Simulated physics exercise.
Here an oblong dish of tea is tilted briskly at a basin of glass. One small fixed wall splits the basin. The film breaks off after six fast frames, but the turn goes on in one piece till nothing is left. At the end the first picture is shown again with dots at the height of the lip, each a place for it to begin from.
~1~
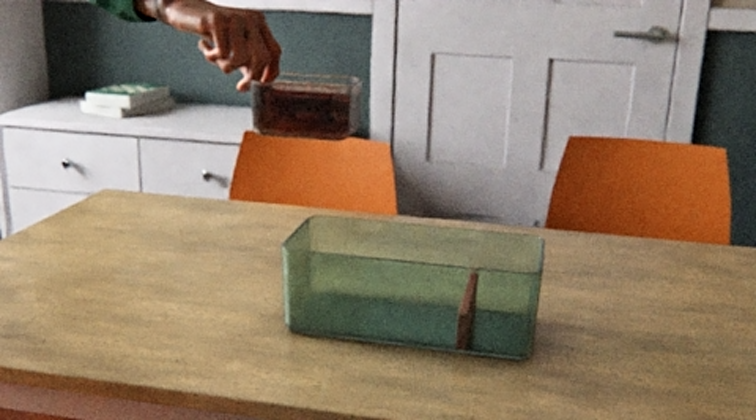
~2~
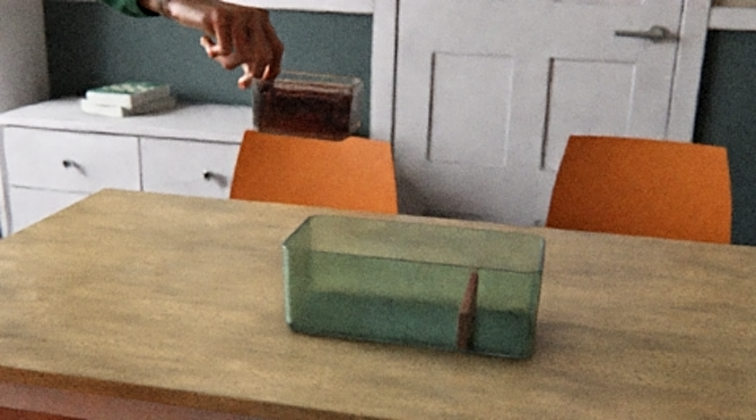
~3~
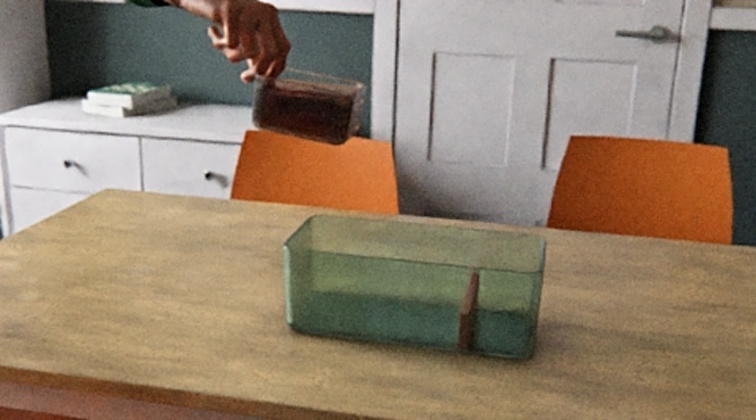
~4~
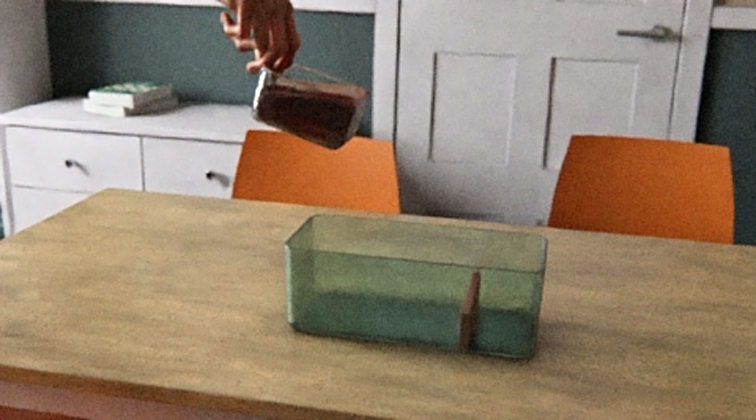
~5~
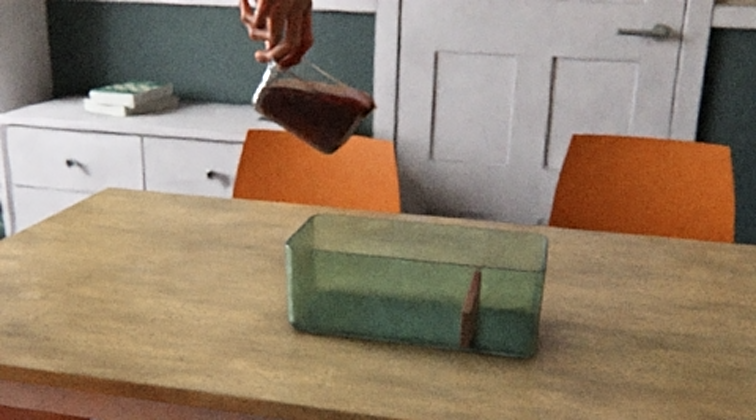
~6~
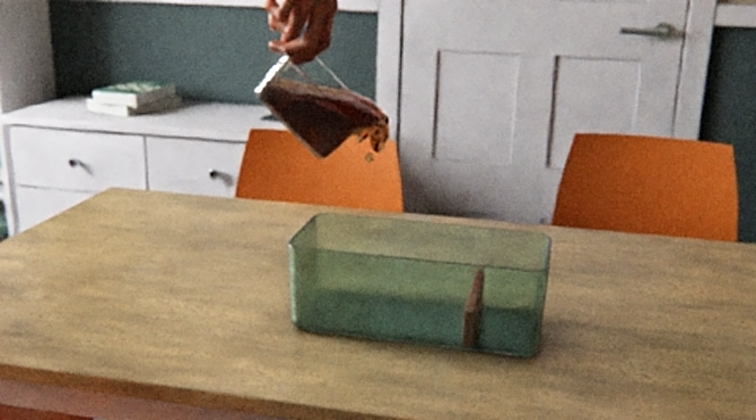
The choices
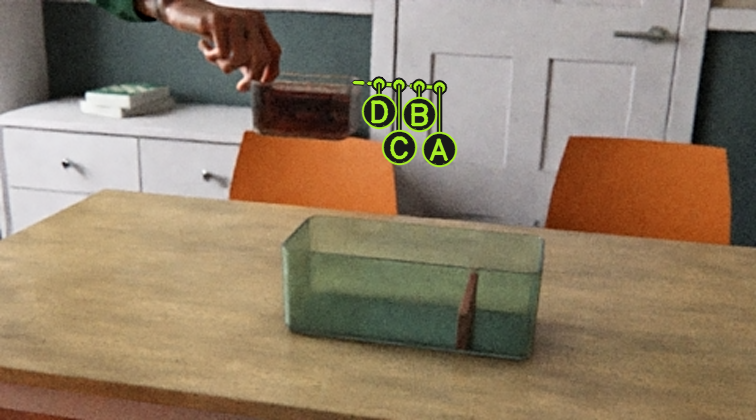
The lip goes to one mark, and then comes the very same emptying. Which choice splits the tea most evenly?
B is best.
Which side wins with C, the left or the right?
The left one.
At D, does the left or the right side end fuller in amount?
More ends on the left.
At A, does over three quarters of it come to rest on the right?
No.
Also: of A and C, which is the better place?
The answer is A.
On the marked copy, A at (439, 87); B at (419, 86); C at (399, 85); D at (379, 83).
With A, about 35 % ends left of the wall and 62 % right of it; 3 % is lost outside.
With B, about 53 % ends left of the wall and 46 % right of it.
With C, about 85 % ends left of the wall and 12 % right of it; 3 % is lost outside.
With D, about 95 % ends left of the wall and 4 % right of it.
